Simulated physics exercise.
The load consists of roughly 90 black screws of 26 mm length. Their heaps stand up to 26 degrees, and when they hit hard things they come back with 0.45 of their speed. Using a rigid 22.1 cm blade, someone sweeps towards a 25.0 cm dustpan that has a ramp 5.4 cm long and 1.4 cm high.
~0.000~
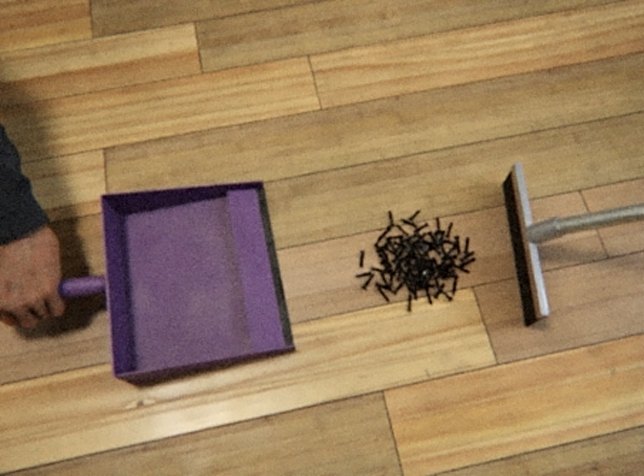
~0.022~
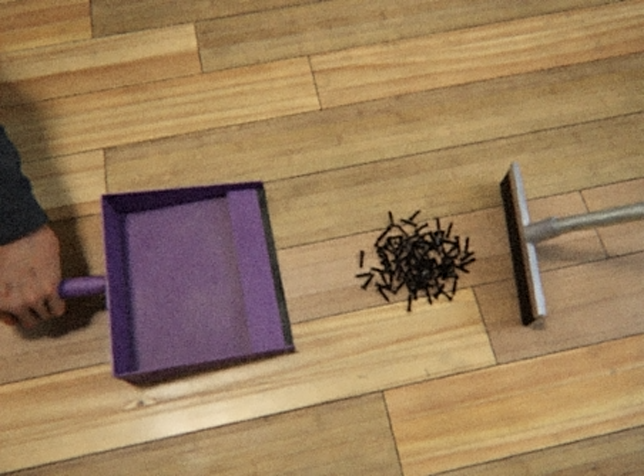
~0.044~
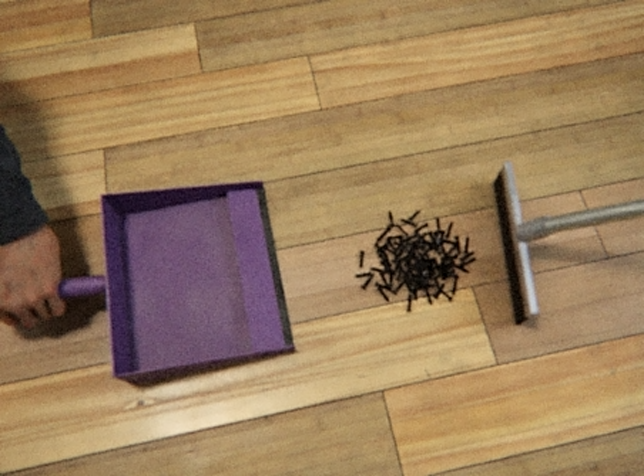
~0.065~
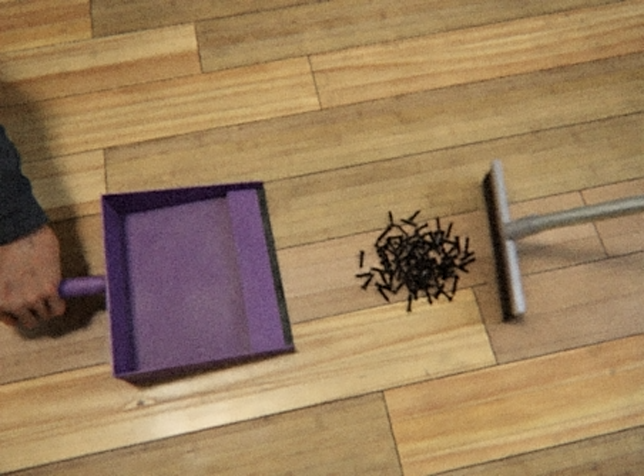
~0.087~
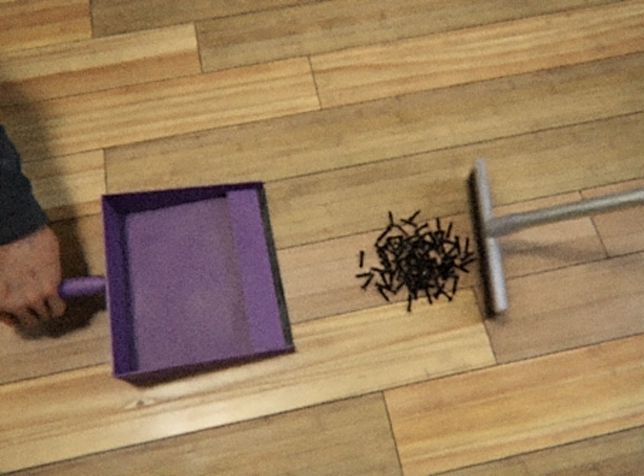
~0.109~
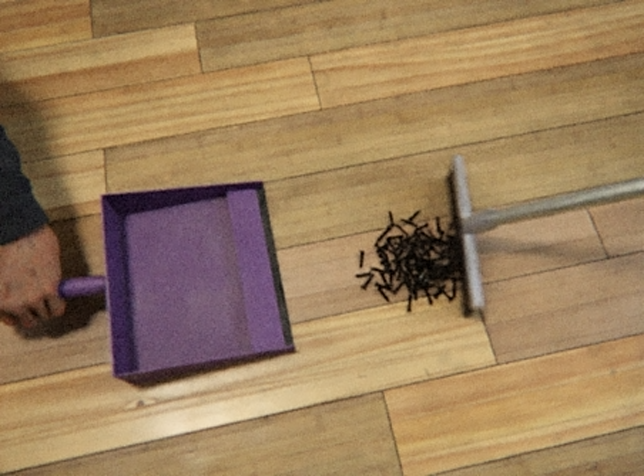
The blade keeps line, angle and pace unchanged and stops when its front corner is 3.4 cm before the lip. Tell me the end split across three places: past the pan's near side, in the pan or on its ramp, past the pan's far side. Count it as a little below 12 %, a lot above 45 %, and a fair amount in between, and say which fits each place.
Near side: A little, pan: A lot, far side: A little.
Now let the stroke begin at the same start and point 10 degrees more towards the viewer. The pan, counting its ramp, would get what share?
Roughly 70 per cent.
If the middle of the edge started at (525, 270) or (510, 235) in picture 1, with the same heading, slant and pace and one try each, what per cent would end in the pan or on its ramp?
First try about 65 per cent, second about 60 per cent.
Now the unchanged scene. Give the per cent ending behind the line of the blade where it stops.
Roughly 0 percent of it.
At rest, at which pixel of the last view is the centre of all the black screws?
Somewhere near (260, 235) in the last picture.
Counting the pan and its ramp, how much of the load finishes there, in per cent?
I reckon around 65 in a hundred.
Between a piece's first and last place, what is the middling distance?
24 cm or so.
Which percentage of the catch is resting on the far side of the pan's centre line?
Roughly 80 in a hundred.
Then, at 0.20 s, middle of the blade 14 cm from the lip; 0 % over the lip, far side 0 %, near side 0 %.
Then, at 0.26 s, middle of the blade 7 cm from the lip; 0 % over the lip, far side 0 %, near side 0 %.
Then, at 0.46 s, middle of the blade 5 cm from the lip; 70 % over the lip, far side 5 %, near side 0 %.
In the end, at 1.3 s, near side 0 %, pan 65 %, far side 5 %, in front of the lip or behind the blade 30 %.
